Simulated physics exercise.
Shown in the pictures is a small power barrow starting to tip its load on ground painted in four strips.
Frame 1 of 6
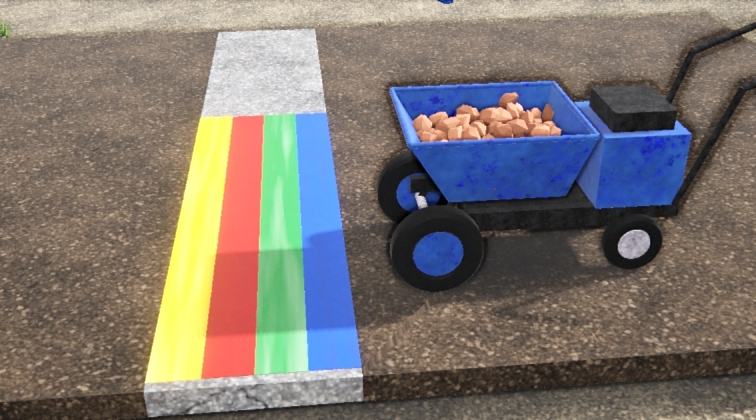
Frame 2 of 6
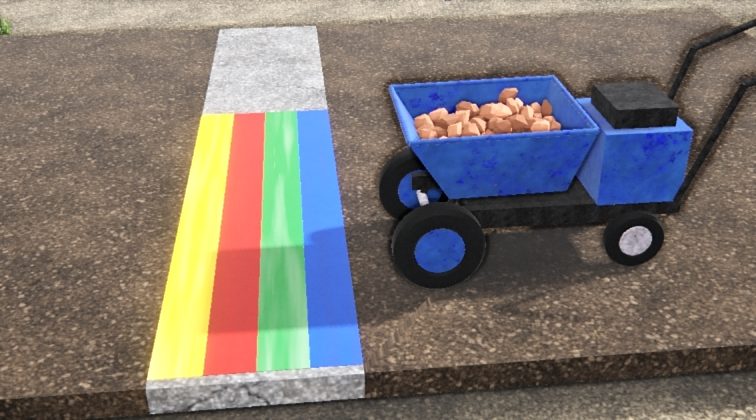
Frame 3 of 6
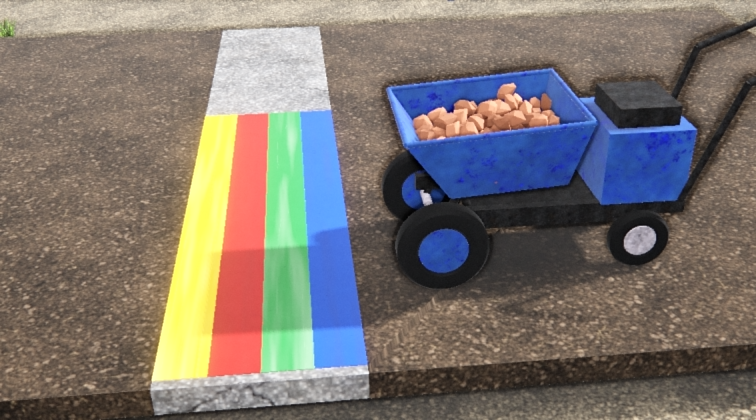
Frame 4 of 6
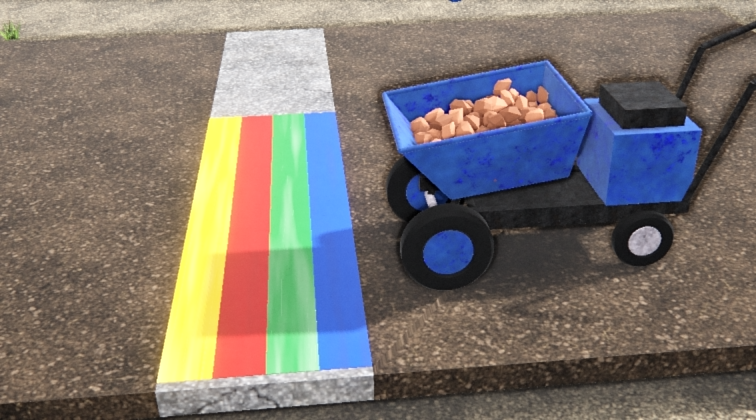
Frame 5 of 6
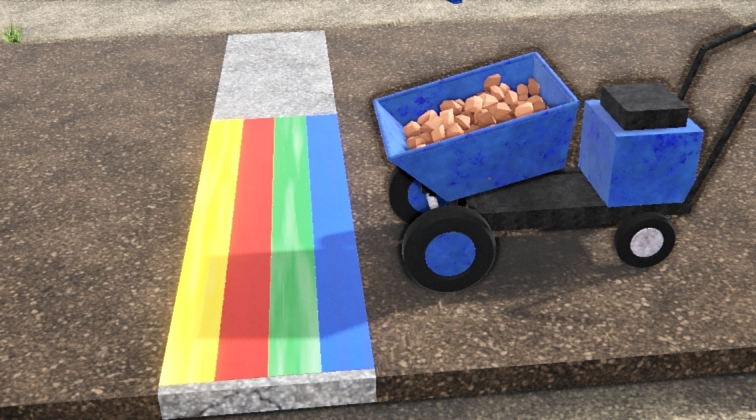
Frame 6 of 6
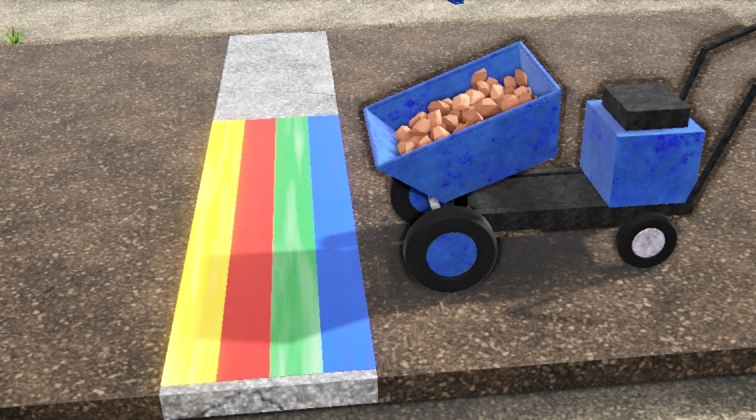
A small blue power barrow with black-rimmed wheels and a skip full of reddish-brown rubble stands on the right of a speckled brown surface, seen from slightly above and side-on. To its left lies a pale grey slab painted in yellow, red, green and blue strips. The skip tilts gradually, its left lip lowering and right end rising, while the view shifts very slightly.
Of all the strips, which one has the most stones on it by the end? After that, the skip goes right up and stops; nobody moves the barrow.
Most stones end on the green strip.
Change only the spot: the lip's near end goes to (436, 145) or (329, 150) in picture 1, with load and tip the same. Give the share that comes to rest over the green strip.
The first gives 30 %, the second 0 %.
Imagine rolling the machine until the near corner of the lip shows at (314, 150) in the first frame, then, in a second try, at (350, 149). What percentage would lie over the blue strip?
That would be roughly 0 in a hundred and then roughly 0 in a hundred.
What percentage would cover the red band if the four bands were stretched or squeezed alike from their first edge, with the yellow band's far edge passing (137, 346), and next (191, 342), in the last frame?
In turn, 20 and 20 in a hundred.
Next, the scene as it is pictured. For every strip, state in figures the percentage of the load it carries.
Blue strip around 15, green strip around 35, red strip around 25, yellow strip around 10.
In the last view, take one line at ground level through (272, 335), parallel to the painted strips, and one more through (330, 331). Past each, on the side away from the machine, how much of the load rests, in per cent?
The first comes to 30 per cent, the second to 80 per cent.
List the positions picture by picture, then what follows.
The first frame shows lip of the skip at (411, 146), level; top of the load at (497, 129), lumps of rubble; blue strip at (331, 323); green strip at (281, 327); red strip at (231, 330); yellow strip at (181, 333).
The second frame shows lip of the skip at (410, 143), tipped barely; top of the load at (497, 124).
The third frame shows lip of the skip at (407, 146), tipped barely; top of the load at (495, 121).
The fourth frame shows lip of the skip at (401, 151), tipped a little; top of the load at (511, 122).
The fifth frame shows lip of the skip at (391, 159), tipped a little; top of the load at (518, 115).
The sixth frame shows lip of the skip at (379, 168), tipped clearly; top of the load at (506, 108); blue strip at (345, 325); green strip at (296, 329); red strip at (246, 333); yellow strip at (196, 337).
Soon after the last picture, skip tipped steeply; all in the skip.
A little later, skip tipped right over; most in the skip; a stray few over the blue strip; a small part over the green strip; a stray few over the red strip.
Later still, skip tipped right over; about a third in the skip; a small part over the blue strip; about a third over the green strip; about a quarter over the red strip; a small part over the yellow strip; a stray few off the paint.
By the end, skip tipped right over; a small part in the skip; about a quarter over the blue strip; about a third over the green strip; about a quarter over the red strip; a small part over the yellow strip; a stray few off the paint.
